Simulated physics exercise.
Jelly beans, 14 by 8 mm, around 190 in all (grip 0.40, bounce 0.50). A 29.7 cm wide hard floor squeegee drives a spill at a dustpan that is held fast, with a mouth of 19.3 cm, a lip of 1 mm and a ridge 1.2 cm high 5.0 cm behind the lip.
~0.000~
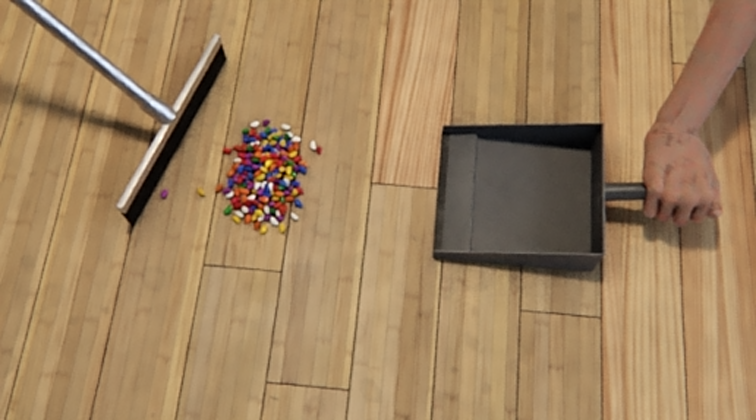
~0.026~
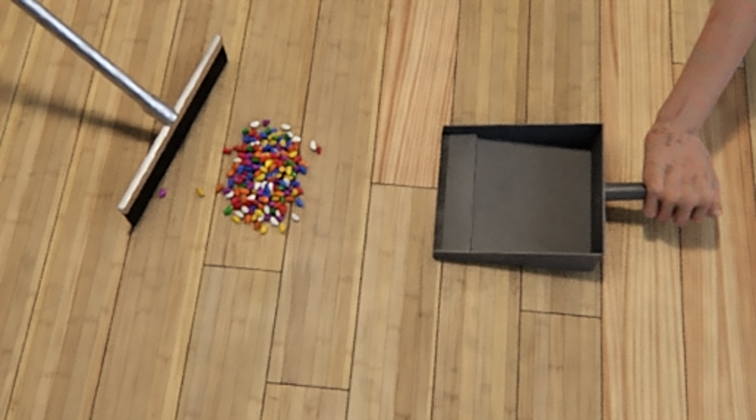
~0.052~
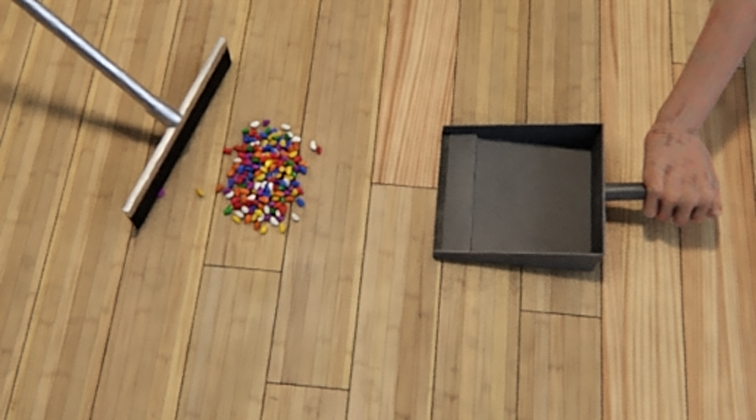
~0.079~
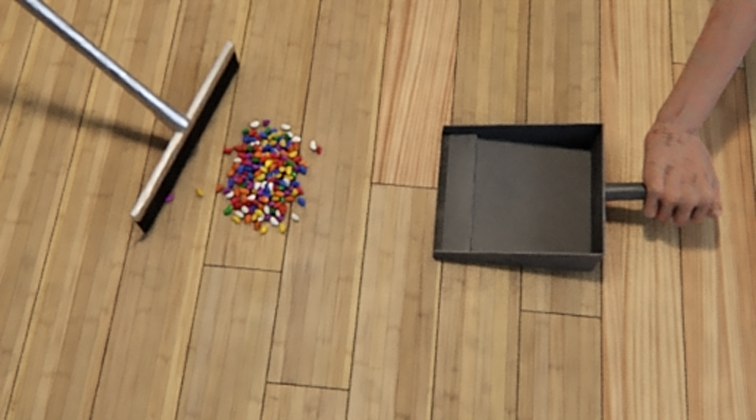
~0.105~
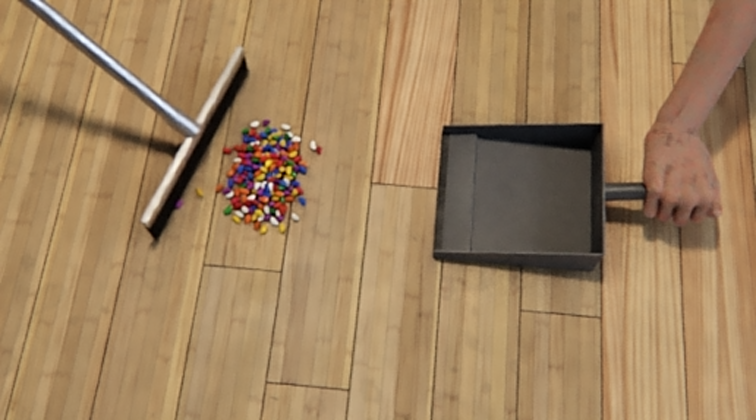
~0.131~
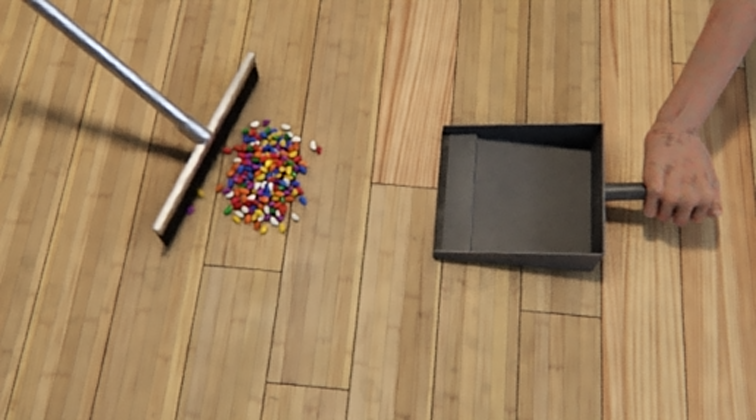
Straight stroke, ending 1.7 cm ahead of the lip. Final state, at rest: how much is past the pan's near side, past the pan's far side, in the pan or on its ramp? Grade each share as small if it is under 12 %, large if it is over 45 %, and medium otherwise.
Near side: Large; far side: Small; pan: Medium.
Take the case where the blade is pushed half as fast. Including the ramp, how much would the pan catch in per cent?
It would be around 10 percent.
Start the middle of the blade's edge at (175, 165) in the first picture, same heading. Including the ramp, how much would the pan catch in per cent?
Estimate: Near 15 %.
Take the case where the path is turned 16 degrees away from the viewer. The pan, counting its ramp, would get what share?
25 per cent.
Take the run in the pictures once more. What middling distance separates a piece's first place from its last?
That distance is around 26 cm.
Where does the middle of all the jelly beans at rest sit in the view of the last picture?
Approximately (429, 255) in the last view.
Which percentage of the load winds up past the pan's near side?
Some 50 %.
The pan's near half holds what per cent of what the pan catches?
Some 90 per cent.
Then, at 0.33 s, middle of the blade 19 cm from the lip; 0 % over the lip, far side 0 %, near side 10 %.
After 0.47 s, middle of the blade 10 cm from the lip; 0 % over the lip, far side 0 %, near side 35 %.
Then, at 0.73 s, middle of the blade 6 cm from the lip; 15 % over the lip, far side 0 %, near side 50 %.
By 3.1 s all is still; near side 50 %, far side 0 %, pan 15 %, in front of the lip or behind the blade 35 %.
